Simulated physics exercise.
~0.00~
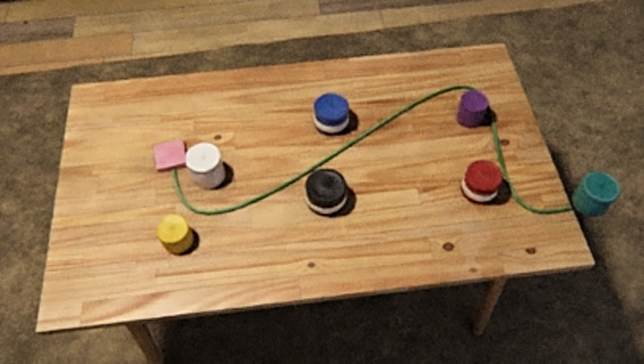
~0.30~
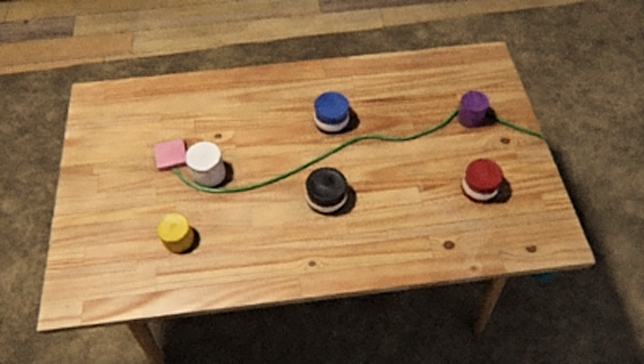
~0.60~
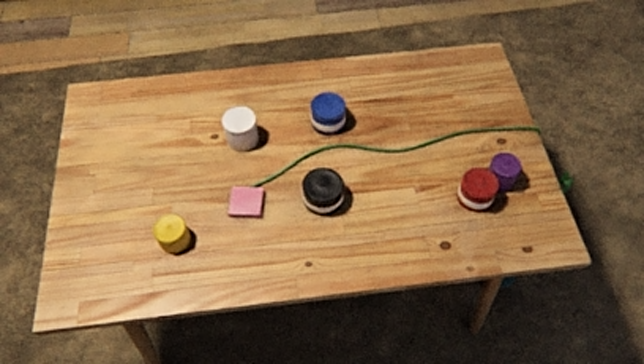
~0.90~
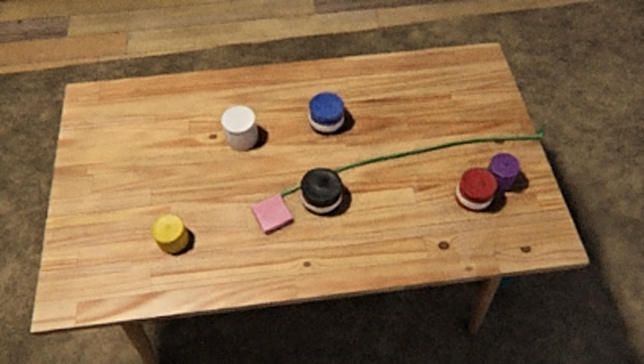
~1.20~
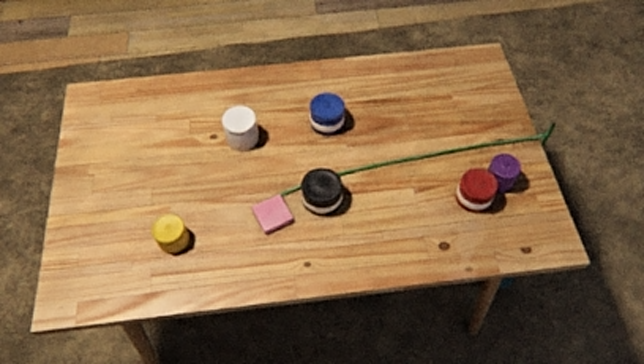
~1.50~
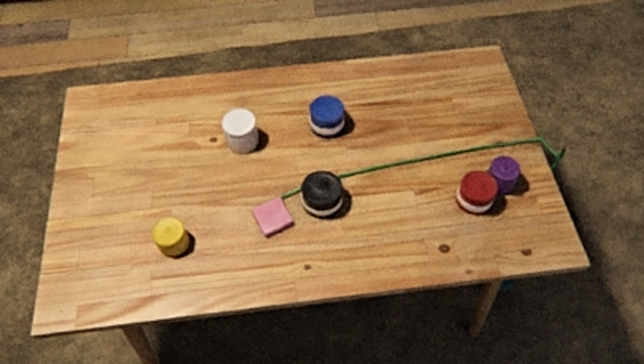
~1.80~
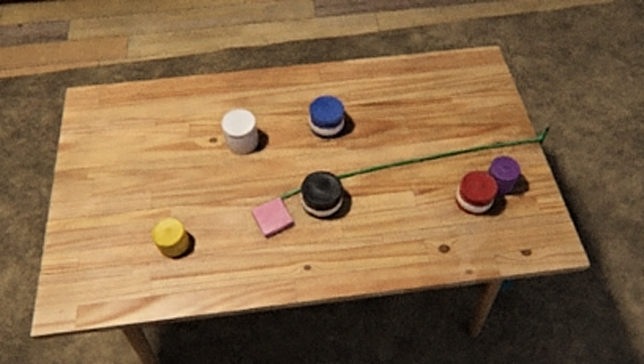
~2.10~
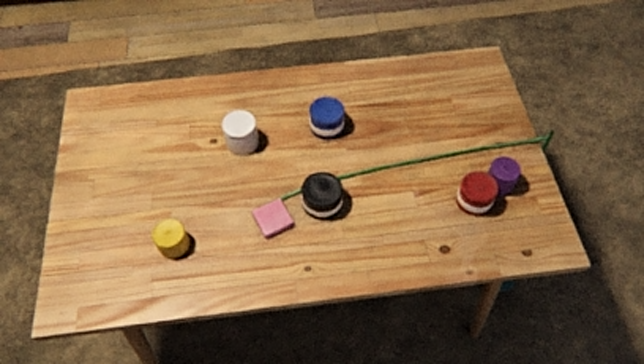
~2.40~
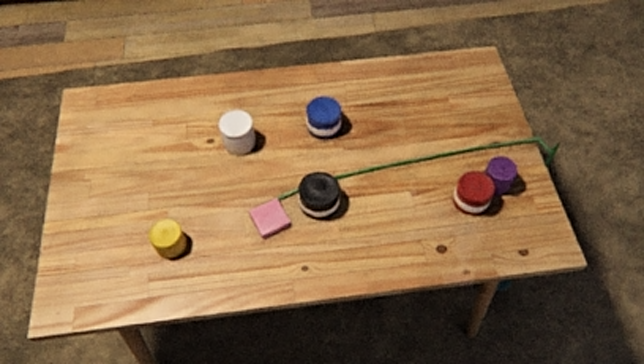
Wooden table with teal speaker dropping off the right edge, its green cable shifting white and purple tubs and dragging pink phone.
